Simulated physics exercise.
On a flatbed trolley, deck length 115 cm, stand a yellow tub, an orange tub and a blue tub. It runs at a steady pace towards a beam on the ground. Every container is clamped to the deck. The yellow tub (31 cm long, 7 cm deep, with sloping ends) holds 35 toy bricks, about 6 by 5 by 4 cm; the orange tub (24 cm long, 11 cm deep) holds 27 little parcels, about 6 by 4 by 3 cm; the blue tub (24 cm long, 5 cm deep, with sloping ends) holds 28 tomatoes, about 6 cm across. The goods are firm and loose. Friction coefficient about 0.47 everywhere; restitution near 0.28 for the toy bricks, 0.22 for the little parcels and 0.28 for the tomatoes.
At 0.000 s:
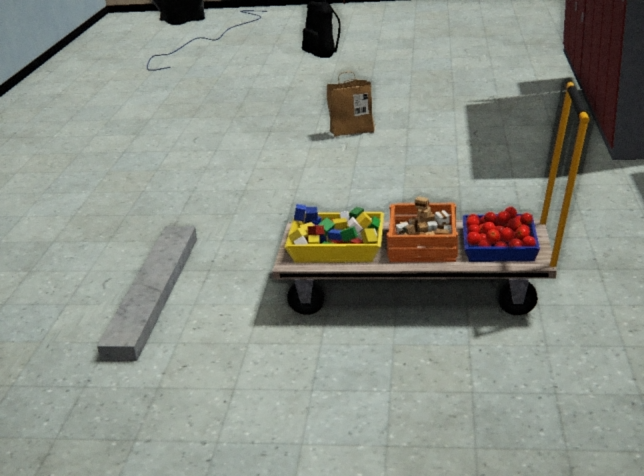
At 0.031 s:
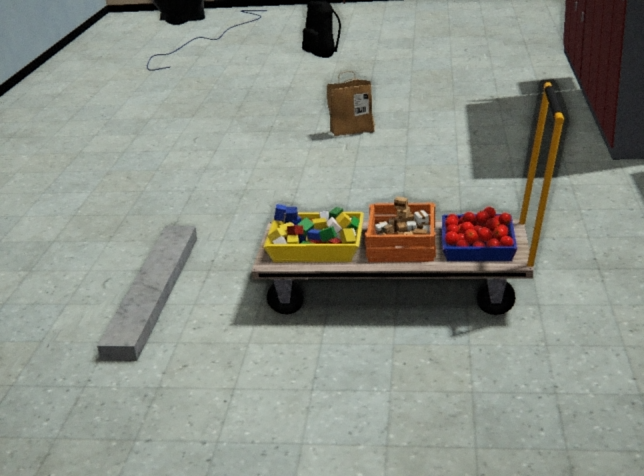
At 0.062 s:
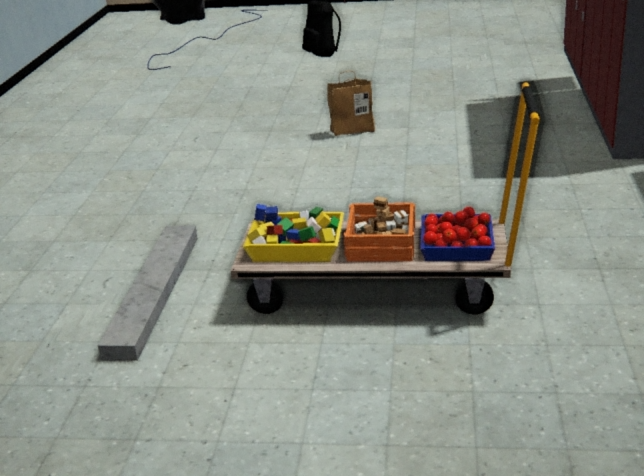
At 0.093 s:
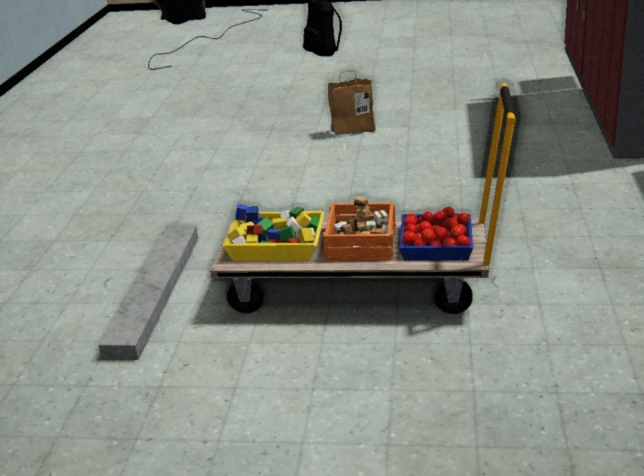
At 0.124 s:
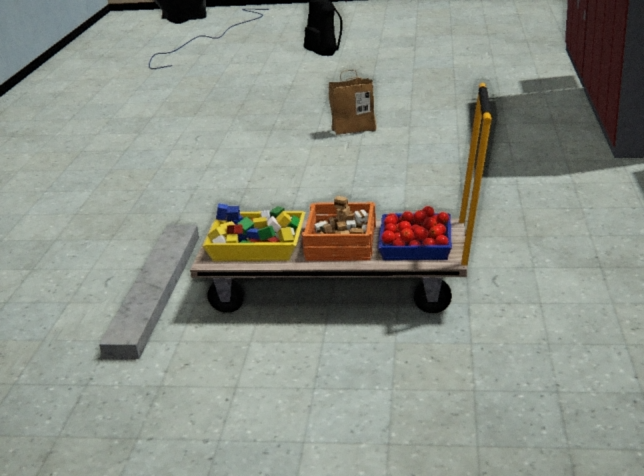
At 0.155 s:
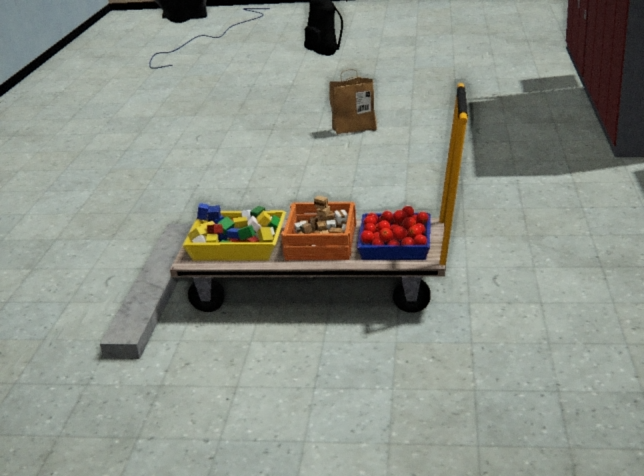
A flatbed trolley with a yellow-orange handle at its right end rolls steadily leftward across a pale tiled floor, seen from above and to the side. It carries a yellow tub of toy bricks, an orange tub of little parcels and a blue tub of tomatoes, left to right, with a paper bag behind. The gap to the grey beam closes while the camera pans very slightly.
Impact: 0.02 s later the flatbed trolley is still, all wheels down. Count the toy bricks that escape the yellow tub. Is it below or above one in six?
It sheds more than a sixth of them.
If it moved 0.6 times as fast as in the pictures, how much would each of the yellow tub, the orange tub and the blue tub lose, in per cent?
Then yellow tub 20, orange tub 0, blue tub 20 per cent.
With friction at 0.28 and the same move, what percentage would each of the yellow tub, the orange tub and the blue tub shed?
In that case yellow tub 50, orange tub 0, blue tub 40 per cent.
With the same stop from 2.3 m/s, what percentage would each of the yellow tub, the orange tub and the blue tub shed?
Then yellow tub 30, orange tub 0, blue tub 30 per cent.
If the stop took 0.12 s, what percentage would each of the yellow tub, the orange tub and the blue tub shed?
Then yellow tub 30, orange tub 0, blue tub 20 per cent.
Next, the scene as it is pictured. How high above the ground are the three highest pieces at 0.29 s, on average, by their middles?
Some 46 cm up.
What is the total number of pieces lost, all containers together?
Roughly 25 in all.
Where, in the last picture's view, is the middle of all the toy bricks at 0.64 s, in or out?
At about (184, 235).
After 0.19 s, the wheels strike.
After 0.29 s, 4 of 35 out of the yellow tub, 1 of 27 out of the orange tub and 2 of 28 out of the blue tub.
After 0.41 s, 9 of 35 out of the yellow tub, 1 of 27 out of the orange tub and 7 of 28 out of the blue tub.
After 0.64 s, 13 of 35 out of the yellow tub, 1 of 27 out of the orange tub and 10 of 28 out of the blue tub.
Final count (at 1.14 s), 13 of 35 out of the yellow tub, 1 of 27 out of the orange tub and 10 of 28 out of the blue tub. Asked share, 13 of 35, 37 per cent.
